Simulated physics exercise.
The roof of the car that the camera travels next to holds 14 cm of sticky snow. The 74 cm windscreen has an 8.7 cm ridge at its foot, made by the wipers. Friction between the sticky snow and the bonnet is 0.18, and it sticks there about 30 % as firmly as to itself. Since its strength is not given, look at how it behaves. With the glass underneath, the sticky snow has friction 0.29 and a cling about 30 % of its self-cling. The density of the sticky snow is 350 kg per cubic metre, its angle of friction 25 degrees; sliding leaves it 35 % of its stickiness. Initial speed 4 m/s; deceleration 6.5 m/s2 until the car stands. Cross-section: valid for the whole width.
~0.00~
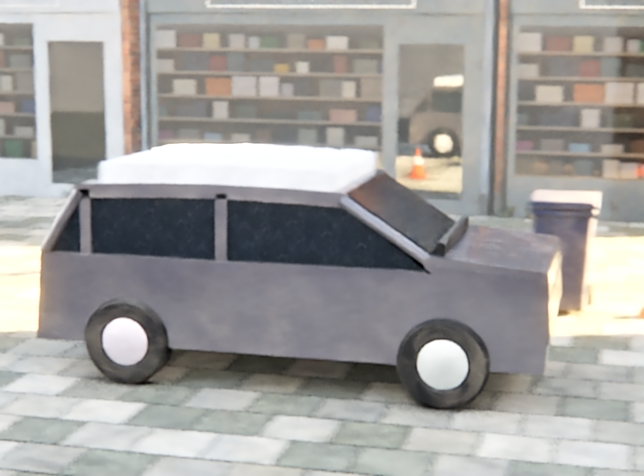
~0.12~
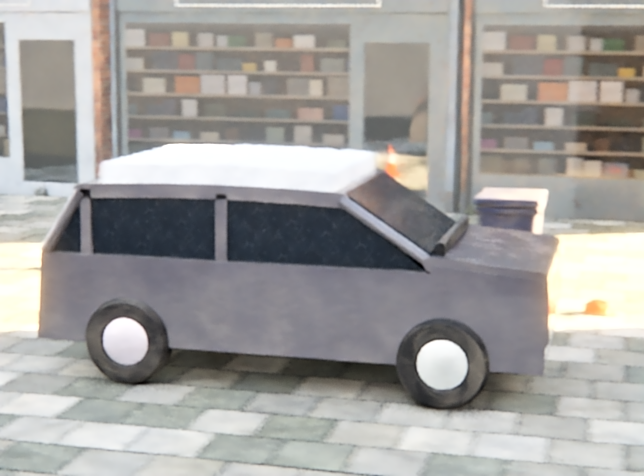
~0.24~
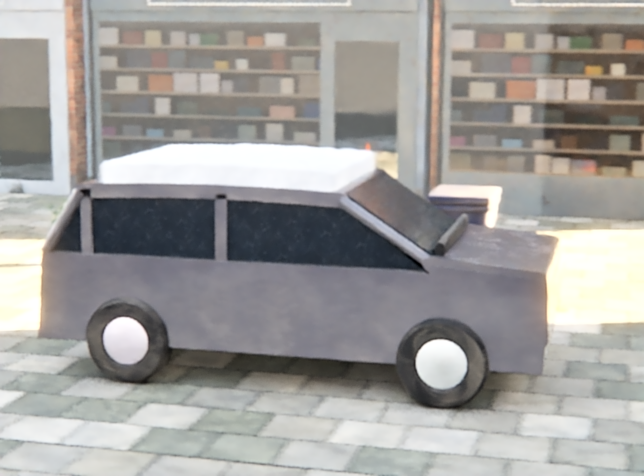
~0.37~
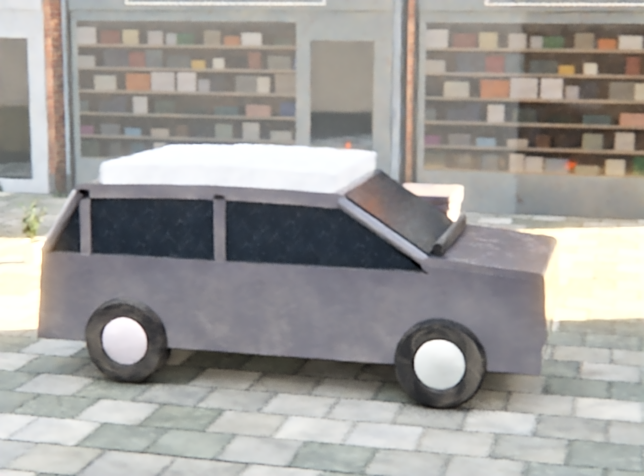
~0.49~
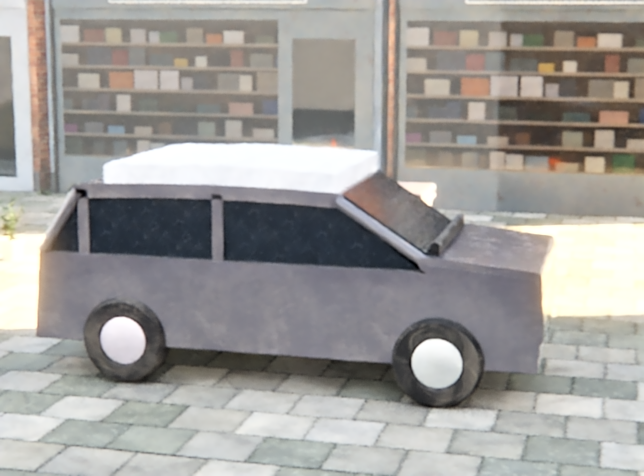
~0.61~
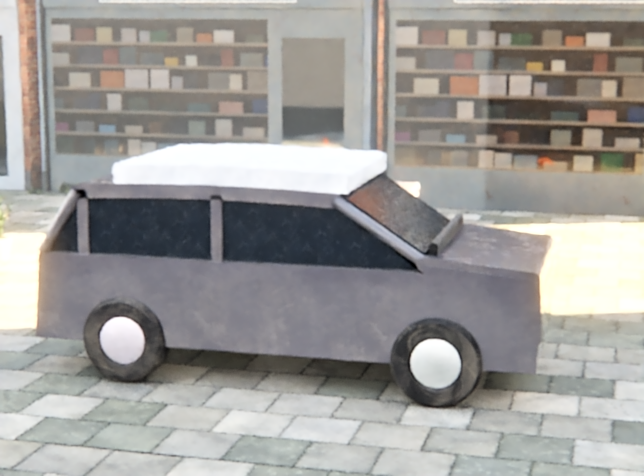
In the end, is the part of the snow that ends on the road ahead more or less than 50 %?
It comes out short of 50 per cent.
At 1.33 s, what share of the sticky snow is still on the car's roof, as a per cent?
Estimate: Near 70 in a hundred.
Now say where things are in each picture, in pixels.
The first picture shows front end of the sticky snow at (334, 188).
The second picture shows front end of the sticky snow at (334, 191).
The third picture shows front end of the sticky snow at (334, 177).
The fourth picture shows front end of the sticky snow at (334, 178), its middle shifted 1.3 cm.
The fifth picture shows front end of the sticky snow at (337, 178), its middle shifted 4.8 cm.
The sixth picture shows front end of the sticky snow at (347, 180), its middle shifted 12 cm, 4 % of it past the top of the windscreen, in one piece.
By 0.94 s, 78 % of the snow is on the roof, 22 % on the glass, none on the bonnet and none has gone off the nose.
By 1.33 s, 72 % of the snow is on the roof, 23 % on the glass, 5 % on the bonnet and none has gone off the nose.
By 1.72 s, 72 % of the snow is on the roof, 23 % on the glass, 5 % on the bonnet and none has gone off the nose.
By 2.12 s, 72 % of the snow is on the roof, 23 % on the glass, 5 % on the bonnet and none has gone off the nose.
By 2.22 s, at the end, 72 % of the snow is on the roof, 23 % on the glass, 5 % on the bonnet and none has gone off the nose.
